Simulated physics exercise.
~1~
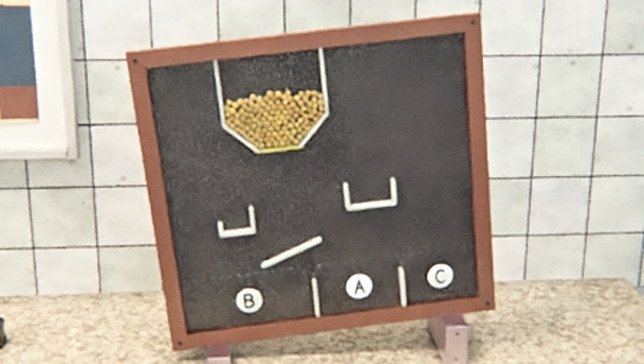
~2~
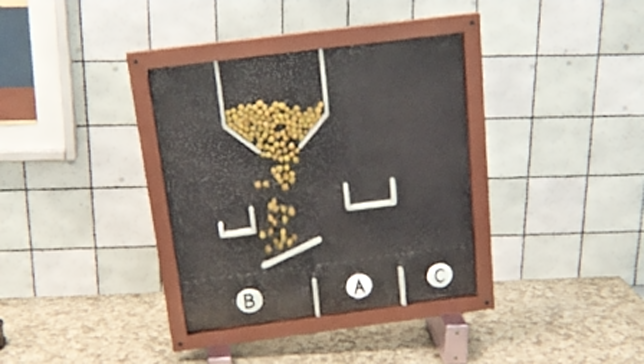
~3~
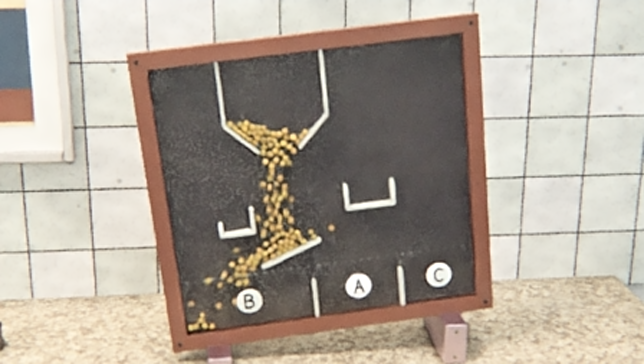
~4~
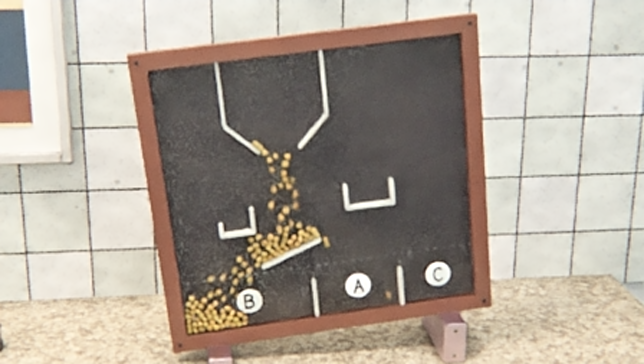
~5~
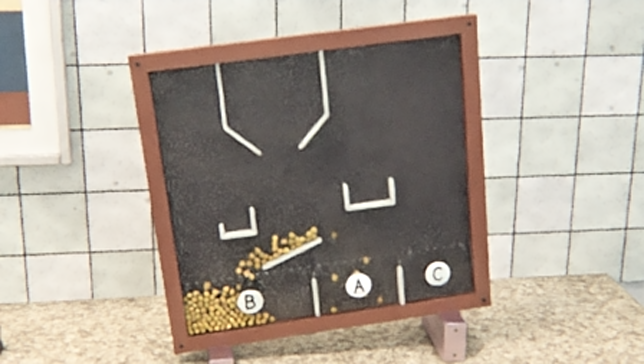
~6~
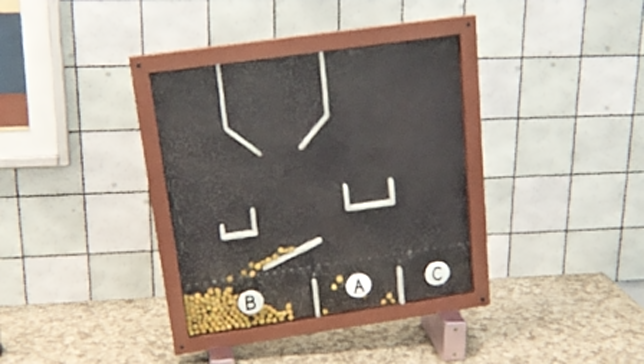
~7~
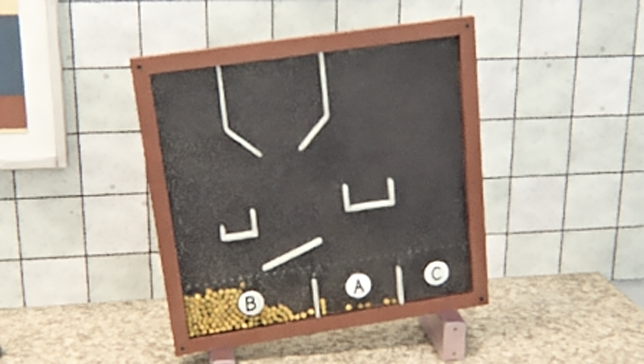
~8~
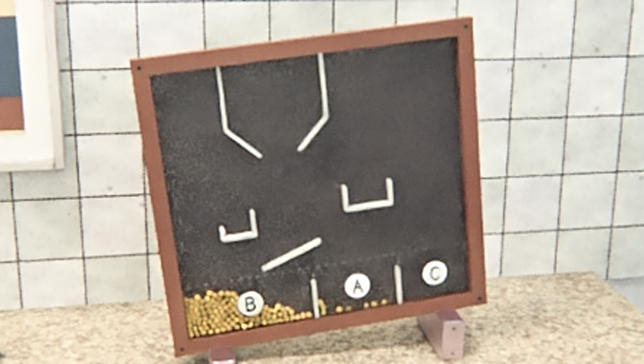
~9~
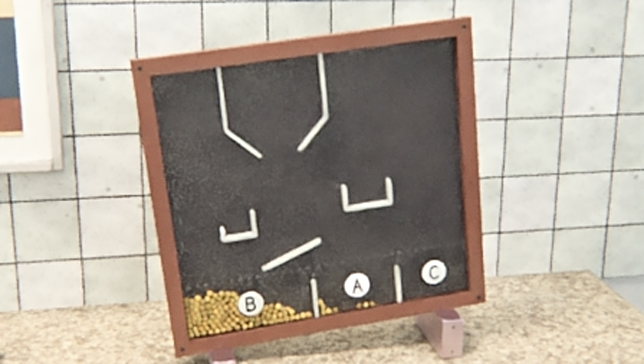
On a framed board, beads pour from a hopper onto a ramp, settling mostly in B.
